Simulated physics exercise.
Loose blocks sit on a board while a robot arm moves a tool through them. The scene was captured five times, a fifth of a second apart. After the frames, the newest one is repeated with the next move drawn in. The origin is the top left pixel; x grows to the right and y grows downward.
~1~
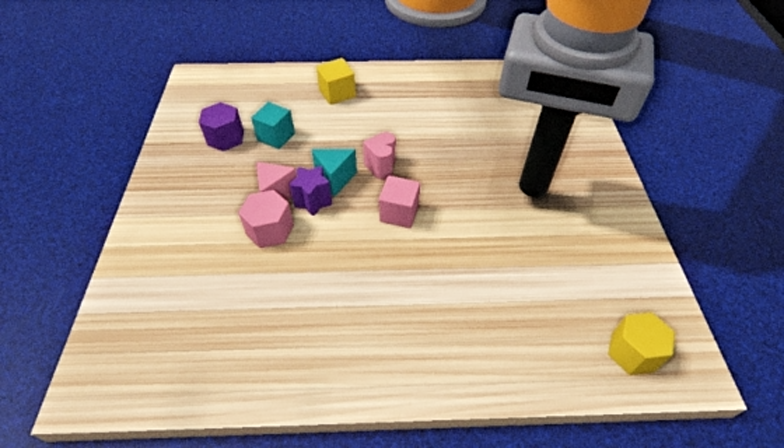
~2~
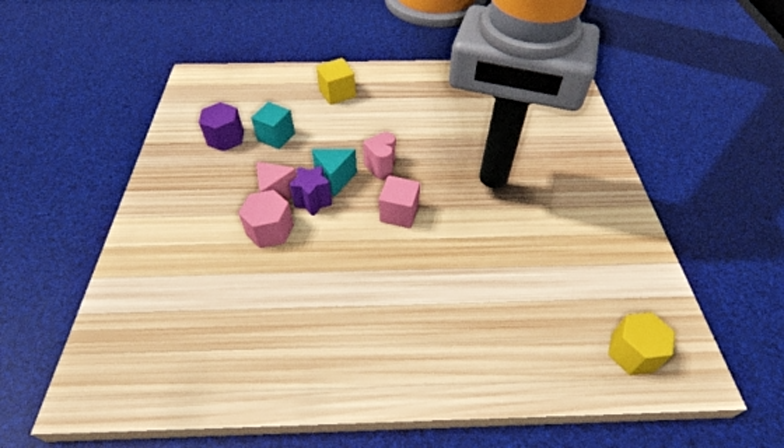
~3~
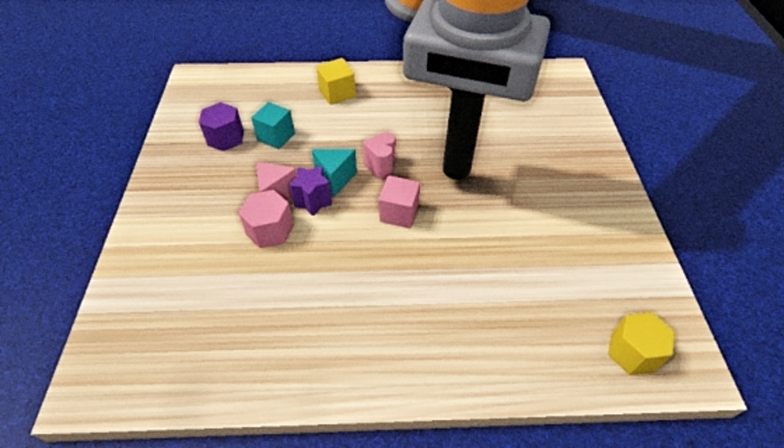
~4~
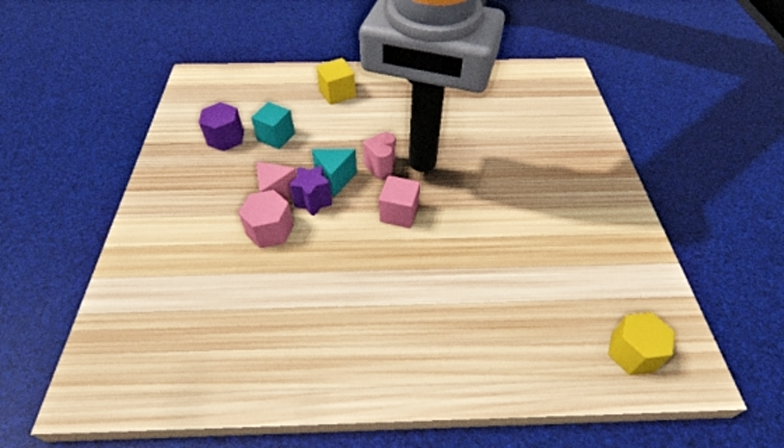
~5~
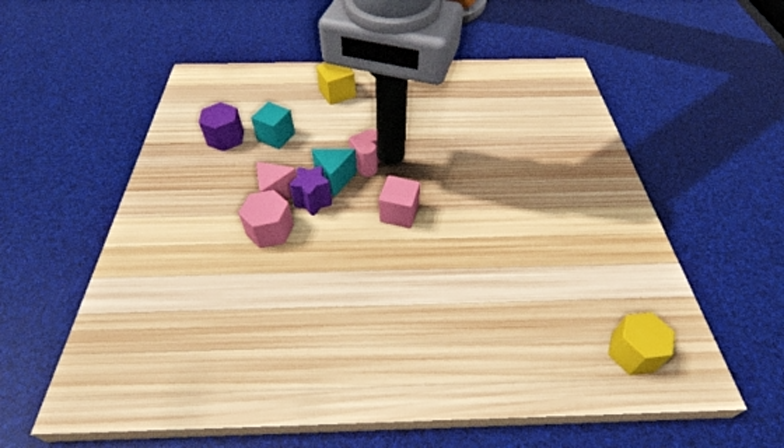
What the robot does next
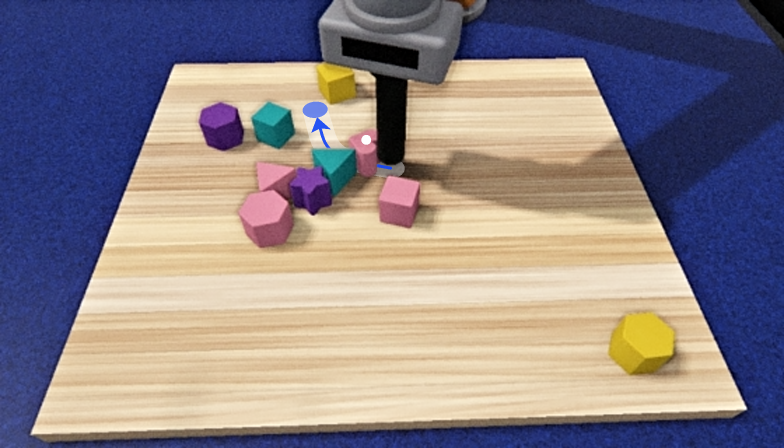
A pale wooden board on a blue surface is seen from above at an angle by a still camera. Pink, purple, turquoise and yellow blocks cluster at the upper left, with one yellow block alone at the lower right. A grey and orange robot arm slides its black tool leftward from the upper right and nudges the pink heart slightly left, while the other blocks stay put.
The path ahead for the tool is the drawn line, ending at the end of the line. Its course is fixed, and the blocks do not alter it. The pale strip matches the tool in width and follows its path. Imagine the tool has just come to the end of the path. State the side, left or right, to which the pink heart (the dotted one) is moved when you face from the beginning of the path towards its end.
Toward the left.
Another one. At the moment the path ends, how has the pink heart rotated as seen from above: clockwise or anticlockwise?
Looking down, my answer is that the pink heart rotates anticlockwise.
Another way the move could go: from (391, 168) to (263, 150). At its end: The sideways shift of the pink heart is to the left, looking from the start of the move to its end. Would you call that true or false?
False.
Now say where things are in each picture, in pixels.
In the first frame, tip of the tool at (533, 188), middles of tops, turquoise four-sided block at (271, 113), pink triangular block at (271, 173), purple star at (309, 178), turquoise triangular block at (333, 156), pink heart at (381, 143).
In the second frame, tool at (493, 179), nothing pushed.
In the third frame, tool at (456, 171), nothing pushed.
In the fourth frame, tool at (422, 164), nothing pushed.
In the fifth frame, tool at (391, 157), turquoise four-sided block at (271, 113), pink triangular block at (271, 173), purple star at (309, 178), turquoise triangular block at (333, 156), pink heart at (366, 140).
The line goes from (391, 168) by way of (348, 160) and (323, 137) to (315, 110); the dot is on the pink heart.
What follows on the original path. One third of the way, tool at (346, 148); purple star at (307, 180); turquoise triangular block at (314, 154), turned 75° anticlockwise; pink heart at (323, 128), turned 10° clockwise.
Two thirds of the way, tool at (321, 125); turquoise four-sided block at (265, 110), turned 30° anticlockwise; purple star at (307, 180); turquoise triangular block at (313, 153), turned 80° anticlockwise; pink heart at (297, 108).
At the end, tool at (313, 98); turquoise four-sided block at (260, 108), turned 50° anticlockwise; pink triangular block unmoved; purple star at (307, 180); turquoise triangular block at (313, 153), turned 80° anticlockwise; pink heart at (290, 95), turned 40° anticlockwise.
